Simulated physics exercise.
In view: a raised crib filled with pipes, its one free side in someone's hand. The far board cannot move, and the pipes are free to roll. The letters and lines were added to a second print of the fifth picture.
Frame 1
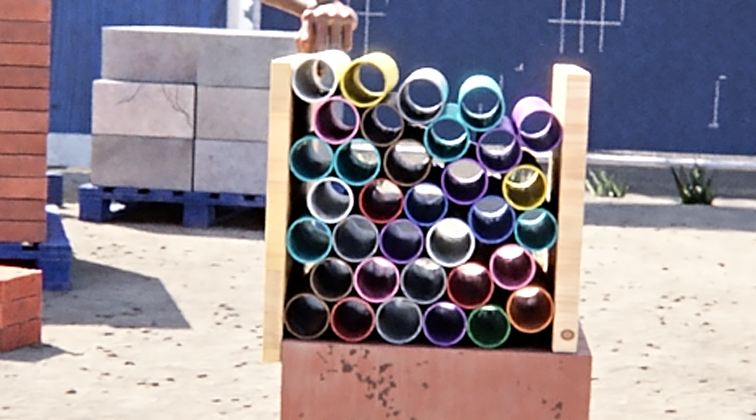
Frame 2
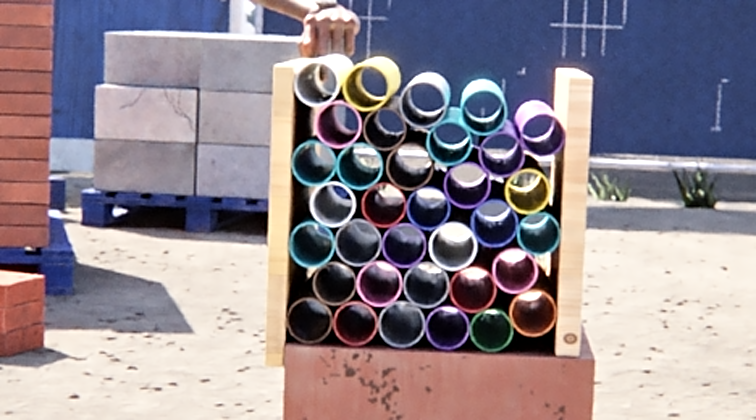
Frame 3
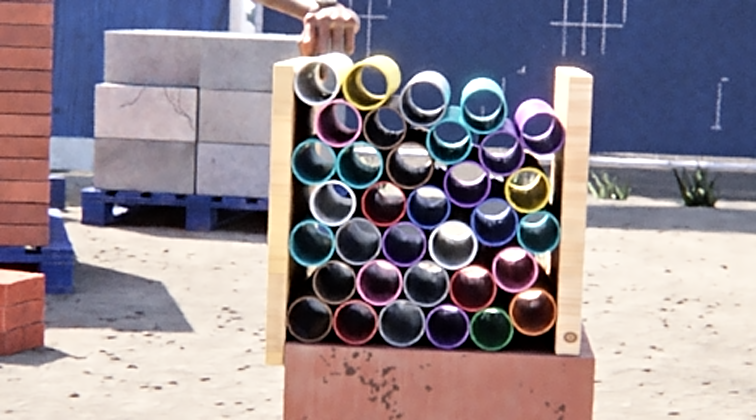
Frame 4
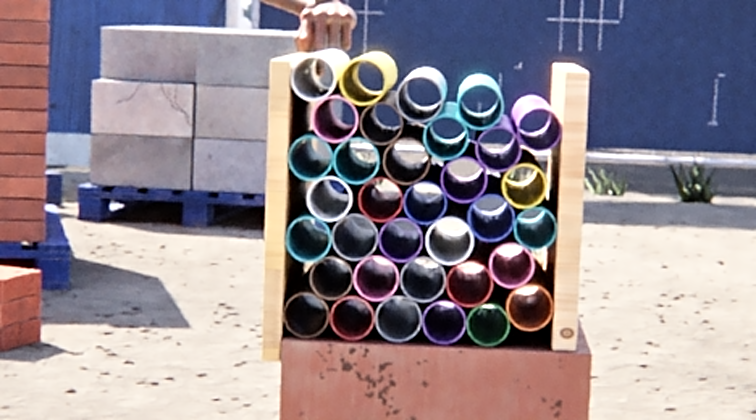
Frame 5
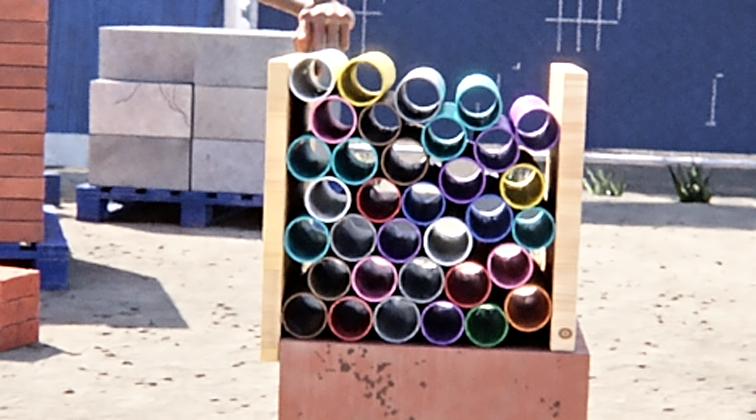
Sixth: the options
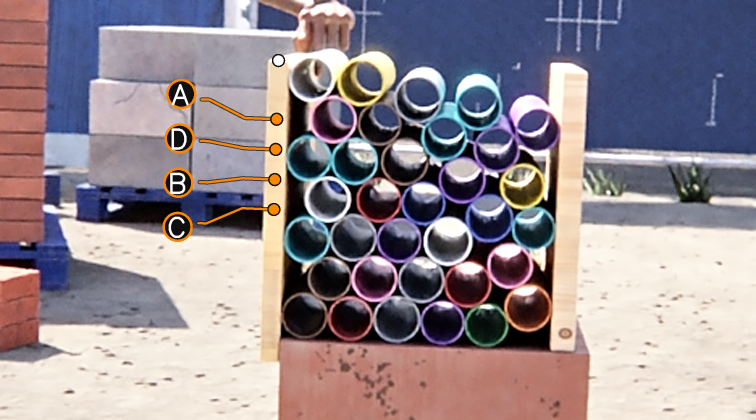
The video shows colourful pipes stacked between two upright wooden boards on a rusty raised block, with a hand at the top of the left board. The pipes stay in place while the whole view shifts very slightly.
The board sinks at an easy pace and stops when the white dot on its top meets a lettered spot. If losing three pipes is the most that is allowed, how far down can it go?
Stop at B.
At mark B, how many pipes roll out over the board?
At B the number is one.
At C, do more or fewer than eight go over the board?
Fewer than eight.
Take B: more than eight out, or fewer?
Fewer than eight.
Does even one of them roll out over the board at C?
At C: Yes.
On the copy, A at (276, 119); B at (274, 180); C at (273, 210); D at (275, 150); the white dot at (278, 61).
On B. First, top of the board (287, 118).
Then, top of the board (286, 179).
Finally, top of the board (286, 179), one out over the board.
By contrast, A none out over the board; C four out over the board; D one out over the board.
